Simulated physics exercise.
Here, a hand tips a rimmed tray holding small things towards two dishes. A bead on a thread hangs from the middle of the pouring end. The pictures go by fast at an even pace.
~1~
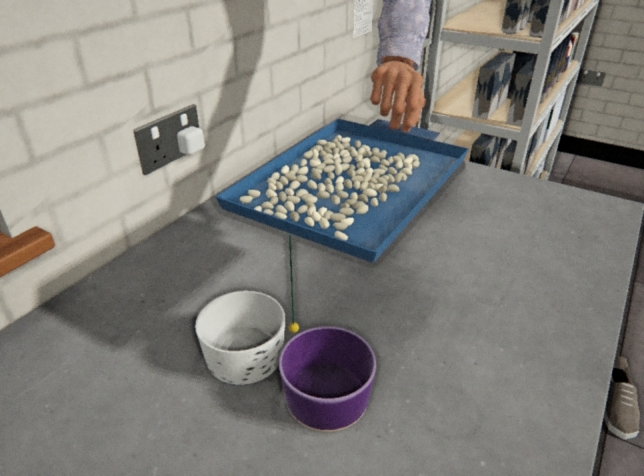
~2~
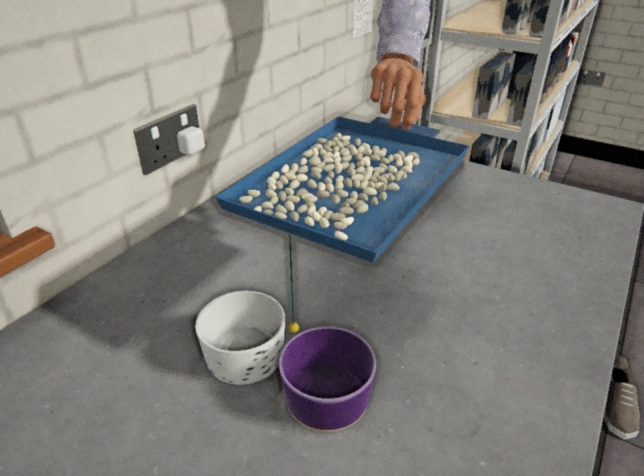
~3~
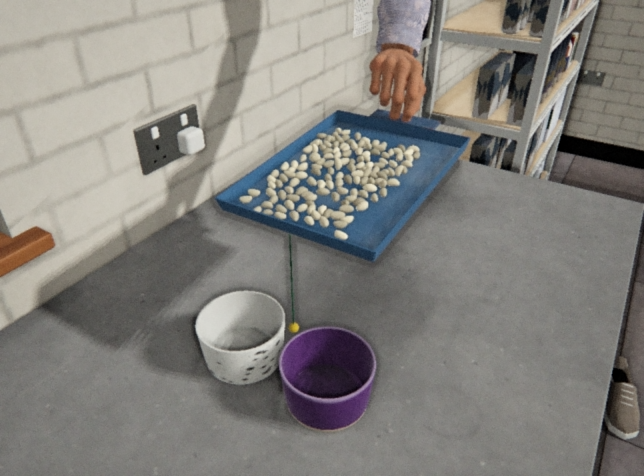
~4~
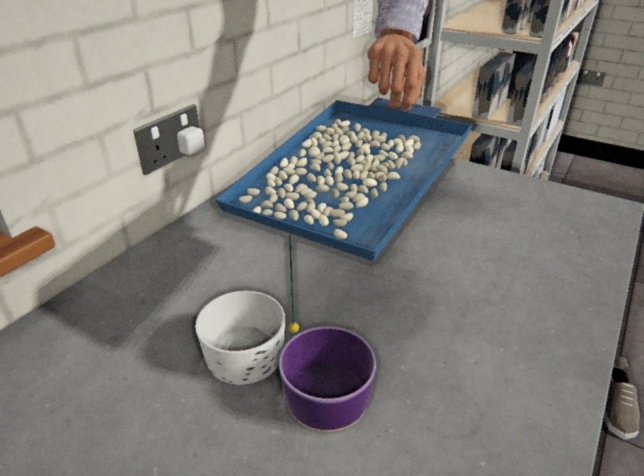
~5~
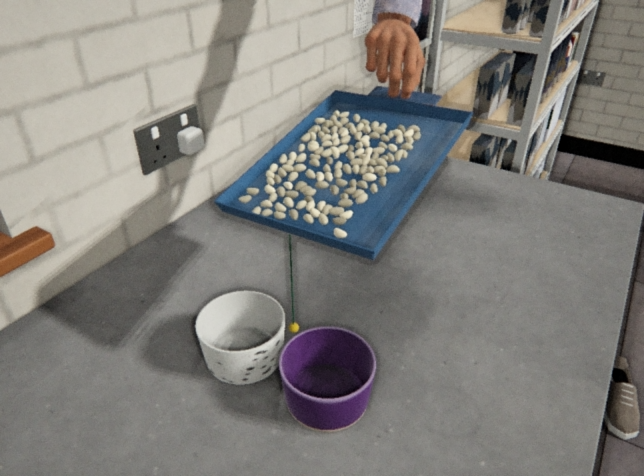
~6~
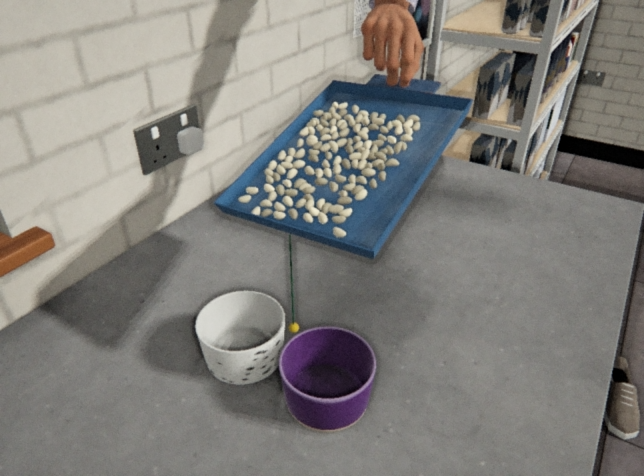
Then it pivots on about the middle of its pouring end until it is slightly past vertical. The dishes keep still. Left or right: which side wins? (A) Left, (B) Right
(A) Left.
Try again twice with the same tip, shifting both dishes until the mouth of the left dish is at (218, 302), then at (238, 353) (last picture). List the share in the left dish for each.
Close to 20 in a hundred first, close to 60 in a hundred second.
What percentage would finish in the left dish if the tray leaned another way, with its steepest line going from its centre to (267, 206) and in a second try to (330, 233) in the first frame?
About 90 % and 0 %.
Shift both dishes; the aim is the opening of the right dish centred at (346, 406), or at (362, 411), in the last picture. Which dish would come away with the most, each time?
First try: The leftmost dish. Second try: The leftmost dish.
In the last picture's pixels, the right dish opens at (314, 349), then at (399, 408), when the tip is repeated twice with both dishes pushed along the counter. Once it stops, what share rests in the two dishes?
First placement near 40 percent, second near 20 percent.
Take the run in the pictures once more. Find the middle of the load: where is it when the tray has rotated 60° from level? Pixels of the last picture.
Load centre: Approx. (279, 175).
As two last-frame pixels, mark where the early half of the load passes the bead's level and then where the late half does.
Points: About (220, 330), then about (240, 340).
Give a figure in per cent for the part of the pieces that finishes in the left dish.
Near 50 %.
Just after the last frame, tray tipped steeply; almost all on the tray; just a few in the air.
A moment on, tray tipped right over; roughly two thirds on the tray; just a few in the right dish; just a few in the left dish; just a few outside both; roughly a quarter in the air.
Further on, tray tipped past a quarter turn; about a tenth in the right dish; roughly half in the left dish; roughly half outside both.
When it is over, tray tipped past a quarter turn; about a tenth in the right dish; roughly half in the left dish; roughly half outside both.
